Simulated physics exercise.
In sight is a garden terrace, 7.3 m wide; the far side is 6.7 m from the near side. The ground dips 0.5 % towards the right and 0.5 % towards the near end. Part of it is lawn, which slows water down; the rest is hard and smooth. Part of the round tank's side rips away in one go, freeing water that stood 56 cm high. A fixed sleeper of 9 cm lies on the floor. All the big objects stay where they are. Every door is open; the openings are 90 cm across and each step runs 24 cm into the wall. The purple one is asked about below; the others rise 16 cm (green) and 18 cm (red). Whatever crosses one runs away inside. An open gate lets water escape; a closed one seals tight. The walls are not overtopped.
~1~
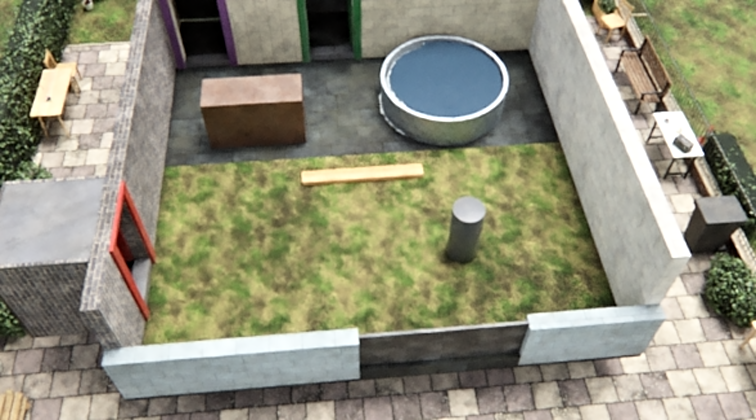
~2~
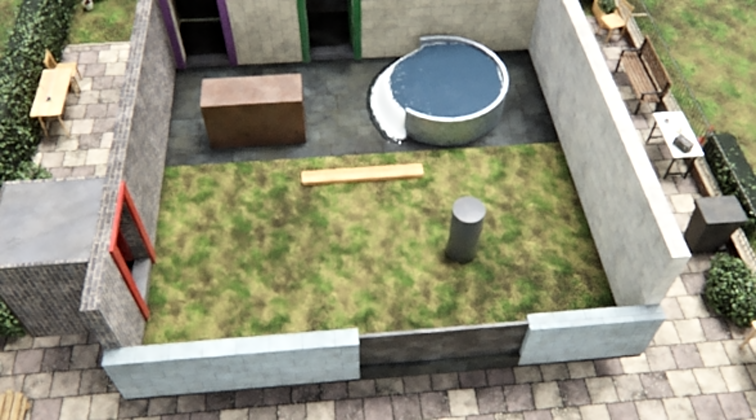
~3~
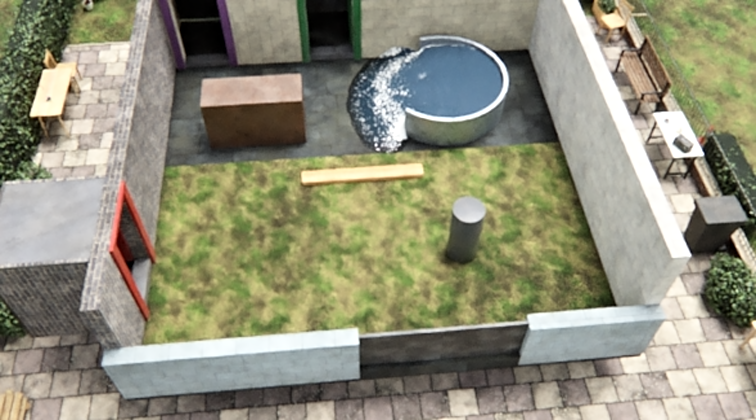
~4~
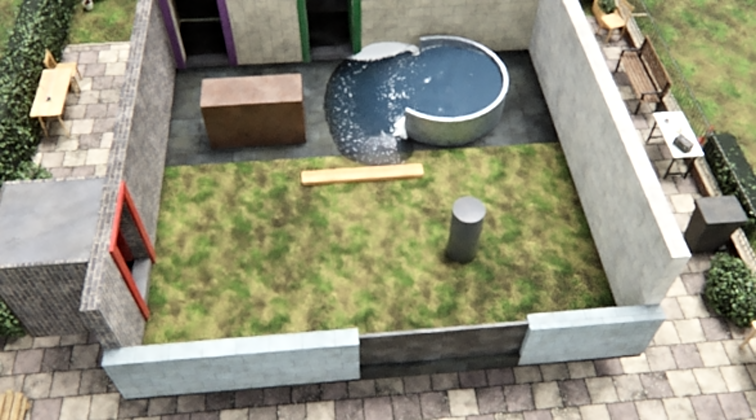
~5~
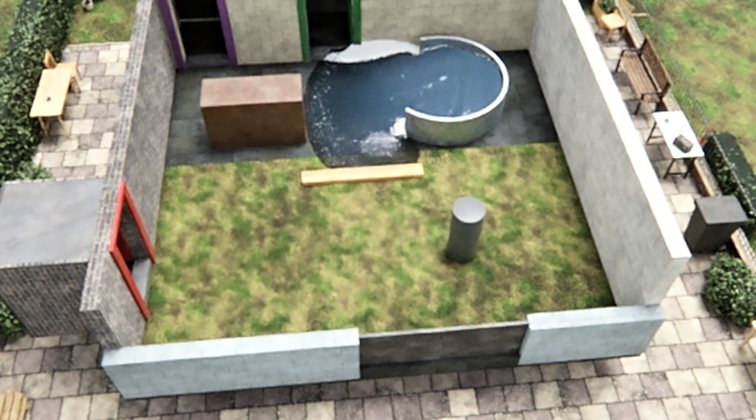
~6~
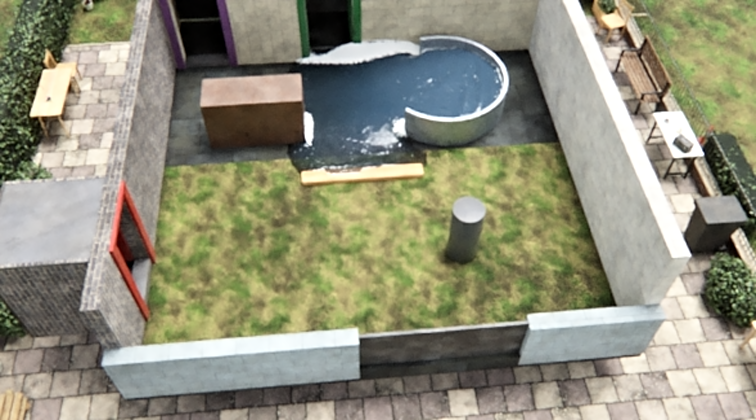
In a walled garden terrace, the left side of a round tank full of water broke open, and water poured out across the dark paving, spreading left to the brown block and forward to the wooden beam.
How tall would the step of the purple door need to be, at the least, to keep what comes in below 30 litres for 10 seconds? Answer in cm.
At least 20 cm or so.
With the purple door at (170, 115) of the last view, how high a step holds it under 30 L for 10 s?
About 23 cm.
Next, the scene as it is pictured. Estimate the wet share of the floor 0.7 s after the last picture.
About 25 per cent.
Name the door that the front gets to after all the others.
Last comes the red one.
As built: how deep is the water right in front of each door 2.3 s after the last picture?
In cm: Green 13, red 0, purple 19.
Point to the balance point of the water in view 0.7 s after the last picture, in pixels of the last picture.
Near (389, 98).
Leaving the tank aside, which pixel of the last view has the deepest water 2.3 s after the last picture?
Near (174, 93).
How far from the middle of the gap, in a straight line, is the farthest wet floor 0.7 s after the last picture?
Roughly 4.2 m.
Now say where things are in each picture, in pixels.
The round tank at (444, 79) is whole and still, 56 cm deep; the purple door at (199, 26) is dry, in the first picture.
The front is at (388, 138), 0.3 m from the gap at (385, 87); 0.6 m2 of floor is wet, 56 cm left at the back, in the second picture.
Water pours out at (385, 89) and has run 0.7 m, to (366, 142); about 10 cm deep outside, 56 cm at the back, in the third picture.
The front is at (344, 150), 1.2 m from the gap at (385, 90); 3.4 m2 of floor is wet, 56 cm left at the back, in the fourth picture.
The front is at (325, 159), 1.6 m from the gap at (385, 90); 5.0 m2 of floor is wet, 56 cm left at the back, in the fifth picture.
The gap is at (385, 90), the front 2.1 m out at (299, 165); the back of the round tank holds 50 cm; 1.7 m in a straight line remain to the purple door at (199, 26), in the sixth picture.
Then, 0.7 s after the last picture water covers 25 % of the floor, deepest (27 cm) near (313, 124); 5 cm at the purple door, 0 litres in over its 11 cm step.
Then, 2.3 s after the last picture water covers 40 % of the floor, deepest (33 cm) near (174, 93); 19 cm at the purple door, 19 litres in over its 11 cm step.
Then, 9.3 s after the last picture water covers 85 % of the floor, deepest (8 cm) near (365, 164); 5 cm at the purple door, 111 litres in over its 11 cm step.
At the purple door as built, the water peaked near 24 cm, 3.1 s after the last picture.
With a step of 17 cm, 49 litres would have come in within the 10 s; with 22.5 cm, 20 litres. So under 30 litres takes about 20 cm.
